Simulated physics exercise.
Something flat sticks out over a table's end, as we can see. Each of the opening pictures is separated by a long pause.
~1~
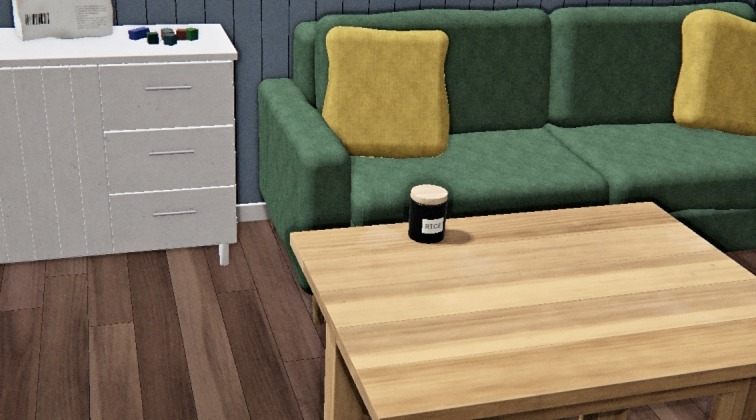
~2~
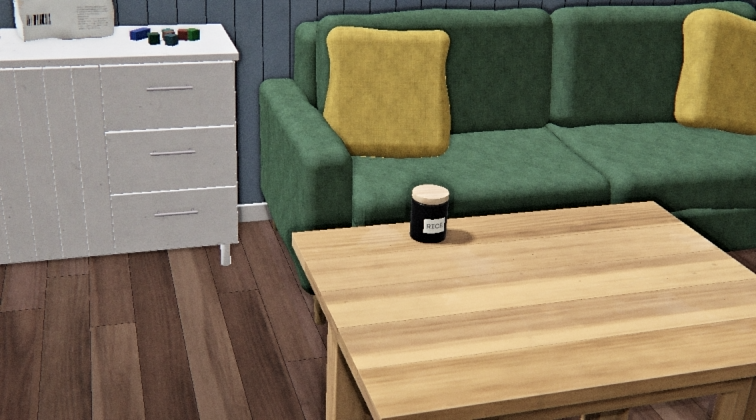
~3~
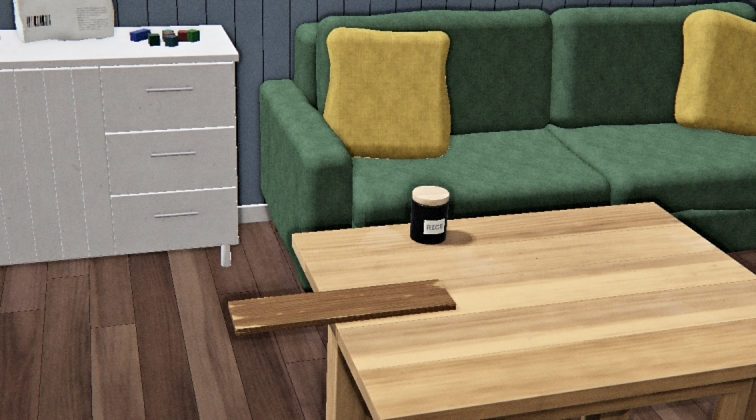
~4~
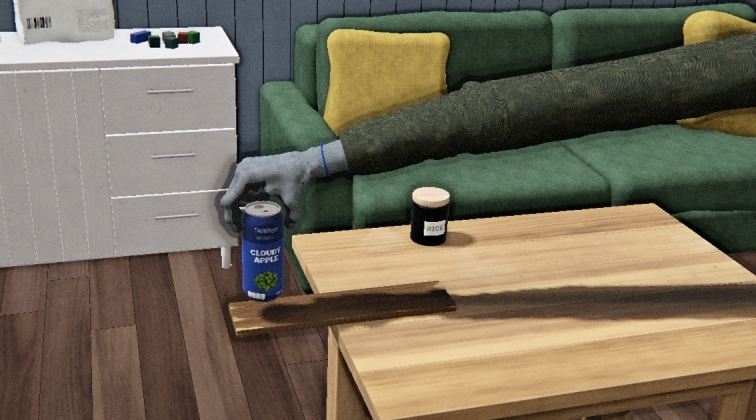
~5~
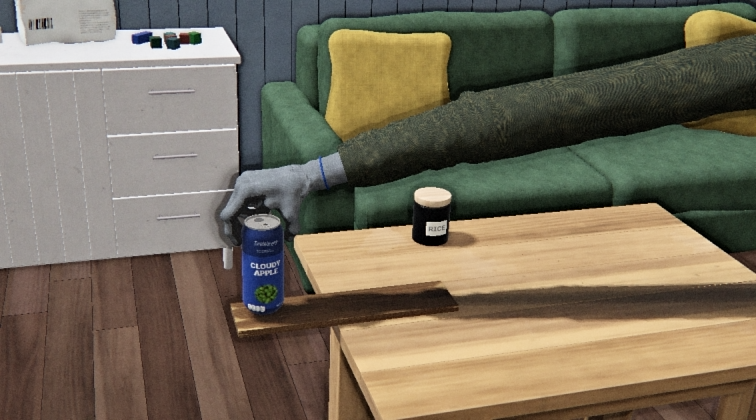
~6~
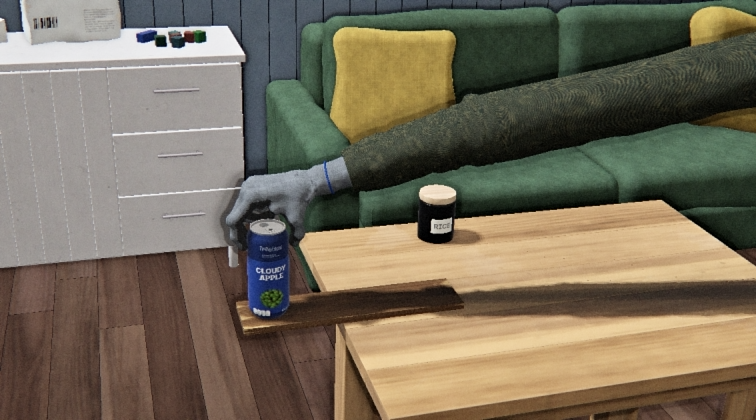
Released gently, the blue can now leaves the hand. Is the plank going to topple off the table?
Yes, it topples off.
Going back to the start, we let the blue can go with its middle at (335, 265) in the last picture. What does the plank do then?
Well, it simply stays in place.
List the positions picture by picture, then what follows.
In the first frame, the last thing is not in view yet; black jar (428, 214).
In the second frame, the last thing is not in view yet; black jar (429, 214).
In the third frame, the last thing is not in view yet; black jar (429, 215).
The fourth frame shows on its way; blue can (263, 252); black jar (430, 216).
The fifth frame shows on its way; blue can (263, 265); black jar (431, 217).
The sixth frame shows set down, still held; blue can (268, 270); black jar (437, 214).
Then, 0.50 s on from there, blue can now down on the floor or falling; brown plank turned 58° from how it was put.
Then, 0.70 s on from there, brown plank now down on the floor or falling.
Then, 0.90 s on from there, things are still on the move.
In the end, down on the floor or falling, brown plank and blue can; black jar unmoved. The plank comes down.
